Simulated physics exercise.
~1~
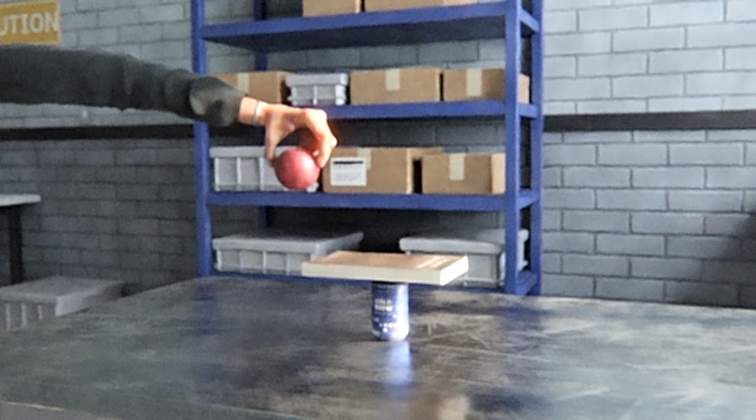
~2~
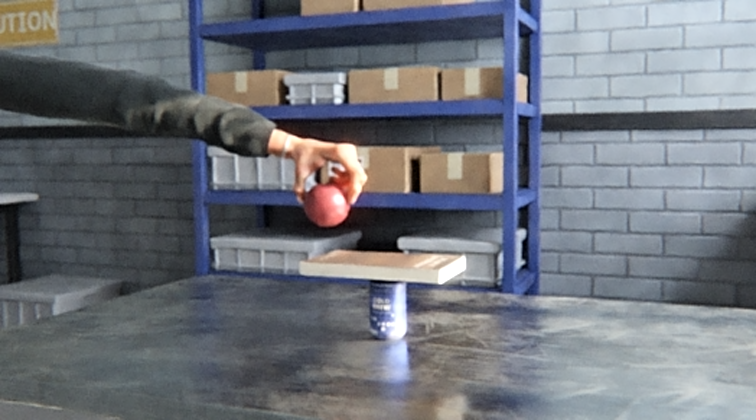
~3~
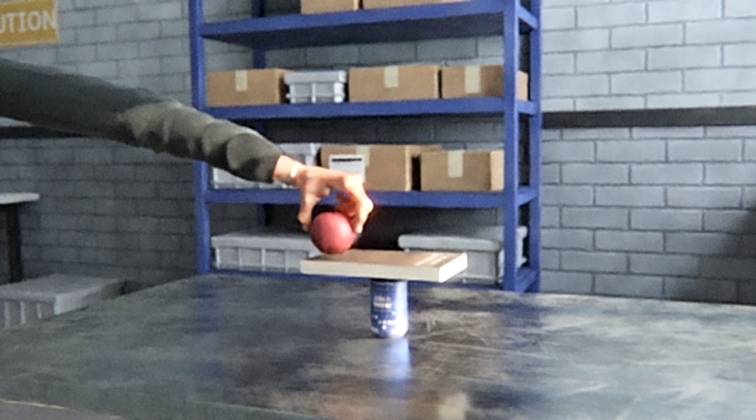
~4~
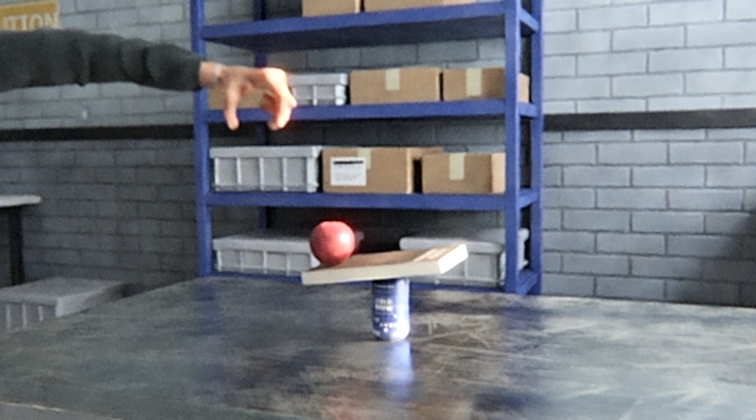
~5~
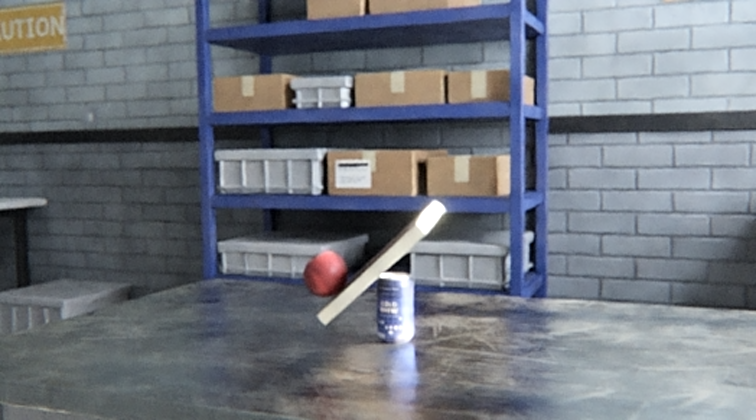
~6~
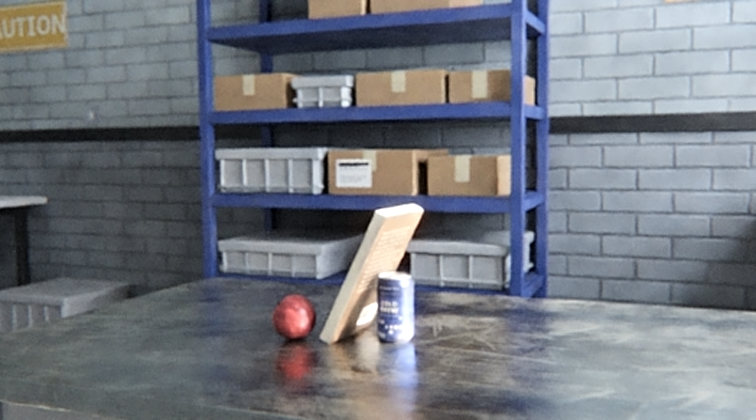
On a dark table before blue shelves, a hand lowers a red apple onto the left end of a flat brown board balanced on a blue can and withdraws; the board tips left, the apple drops to the table, and the board ends leaning steeply beside the upright can.
